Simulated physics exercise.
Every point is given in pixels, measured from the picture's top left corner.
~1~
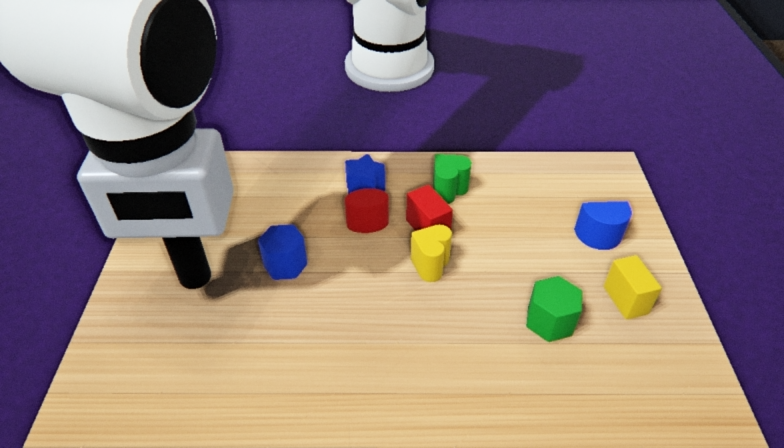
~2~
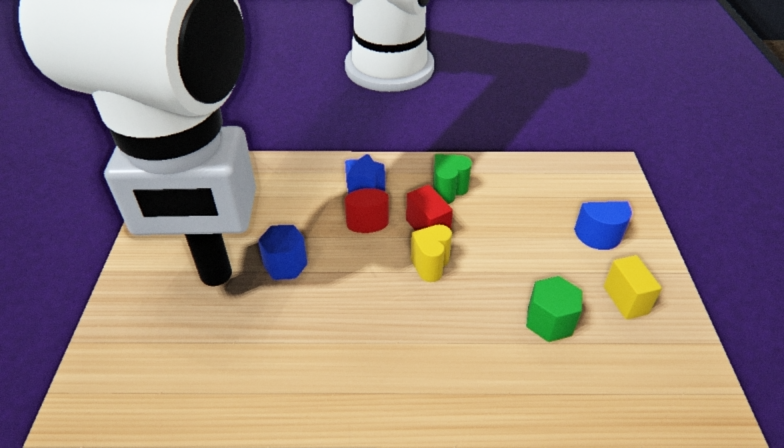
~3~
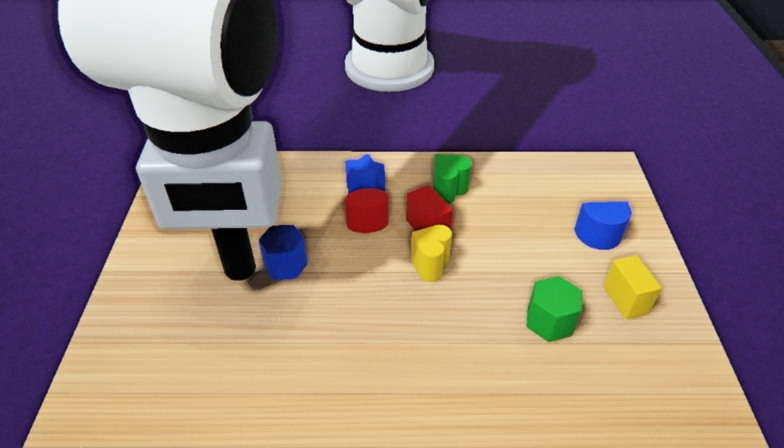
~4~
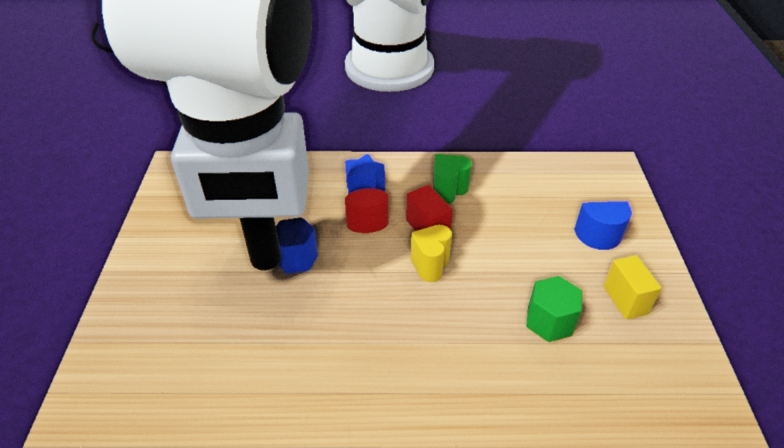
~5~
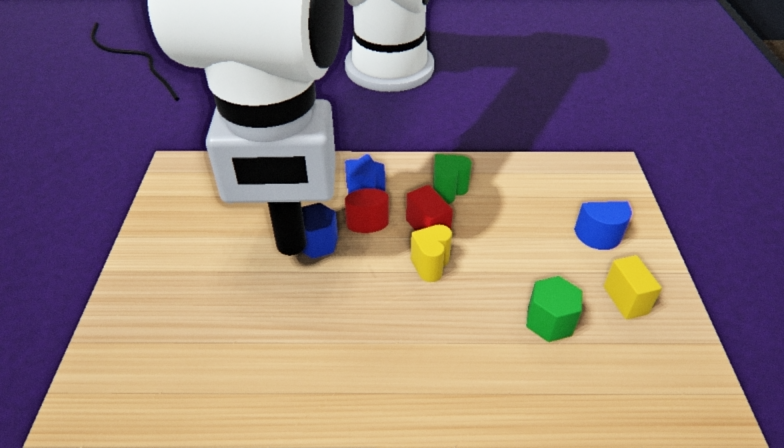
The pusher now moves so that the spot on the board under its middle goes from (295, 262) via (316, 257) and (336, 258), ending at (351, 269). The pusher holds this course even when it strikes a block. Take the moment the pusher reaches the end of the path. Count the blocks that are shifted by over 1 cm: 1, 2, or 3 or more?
I foresee one block being moved.
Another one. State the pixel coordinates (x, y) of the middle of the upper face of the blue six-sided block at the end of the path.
It sits at (334, 205).
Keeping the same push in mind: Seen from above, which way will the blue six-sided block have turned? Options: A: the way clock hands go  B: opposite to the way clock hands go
Correct choice: B.
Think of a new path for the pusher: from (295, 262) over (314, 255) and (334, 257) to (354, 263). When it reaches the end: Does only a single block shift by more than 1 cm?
Yes, that is how it ends up.
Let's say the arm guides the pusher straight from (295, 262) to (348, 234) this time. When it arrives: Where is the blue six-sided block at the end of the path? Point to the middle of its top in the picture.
At the end it should sit near (346, 185).
What follows on the original path. Halfway along, pusher at (325, 240); blue six-sided block at (334, 205), turned 40° anticlockwise; red oval block at (370, 194), turned 15° clockwise.
At the end, pusher at (350, 253); blue six-sided block at (334, 205), turned 40° anticlockwise; red oval block at (370, 194), turned 15° clockwise; yellow heart block unmoved.
